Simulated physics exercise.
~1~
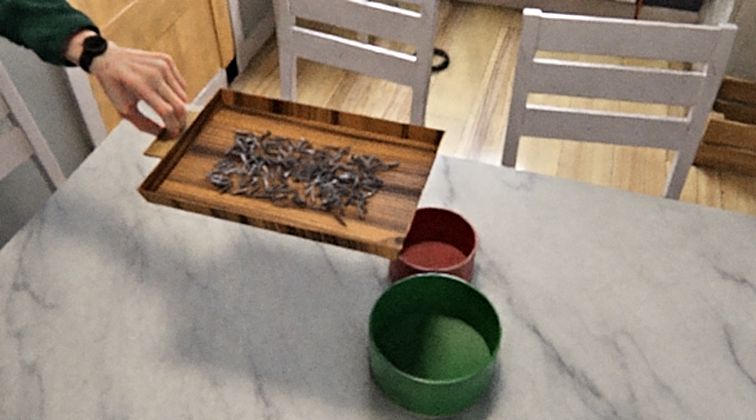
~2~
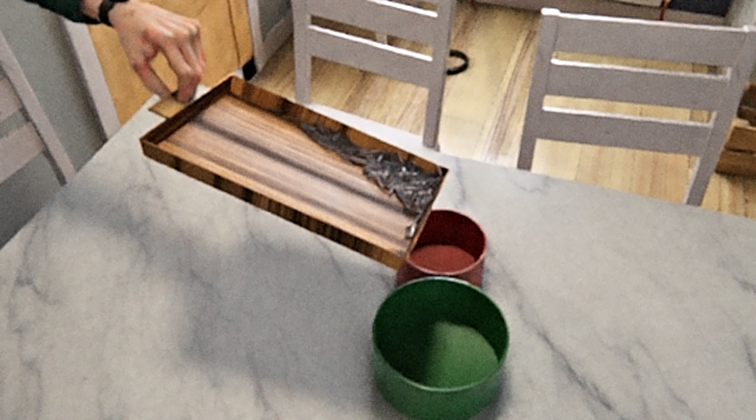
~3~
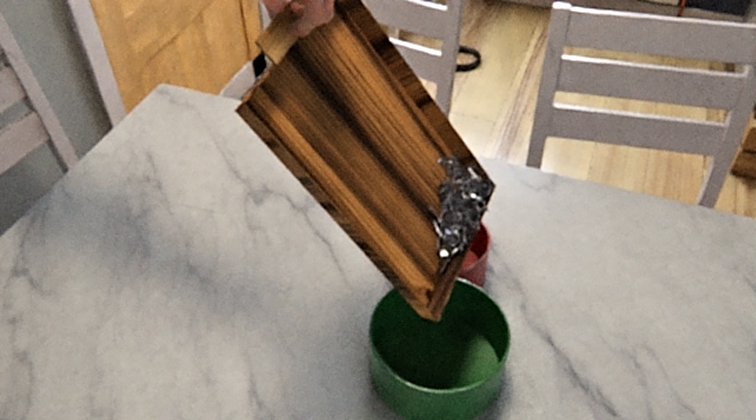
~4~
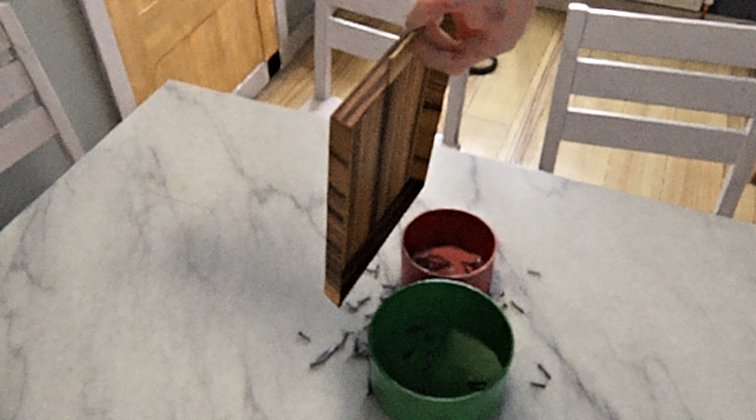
On a marble-topped table, a hand tipped a wooden tray of small dark metal pieces steeply to the right, and they slid off its lower edge, many landing in the red pot, a few in the green one, and many others scattered around them.
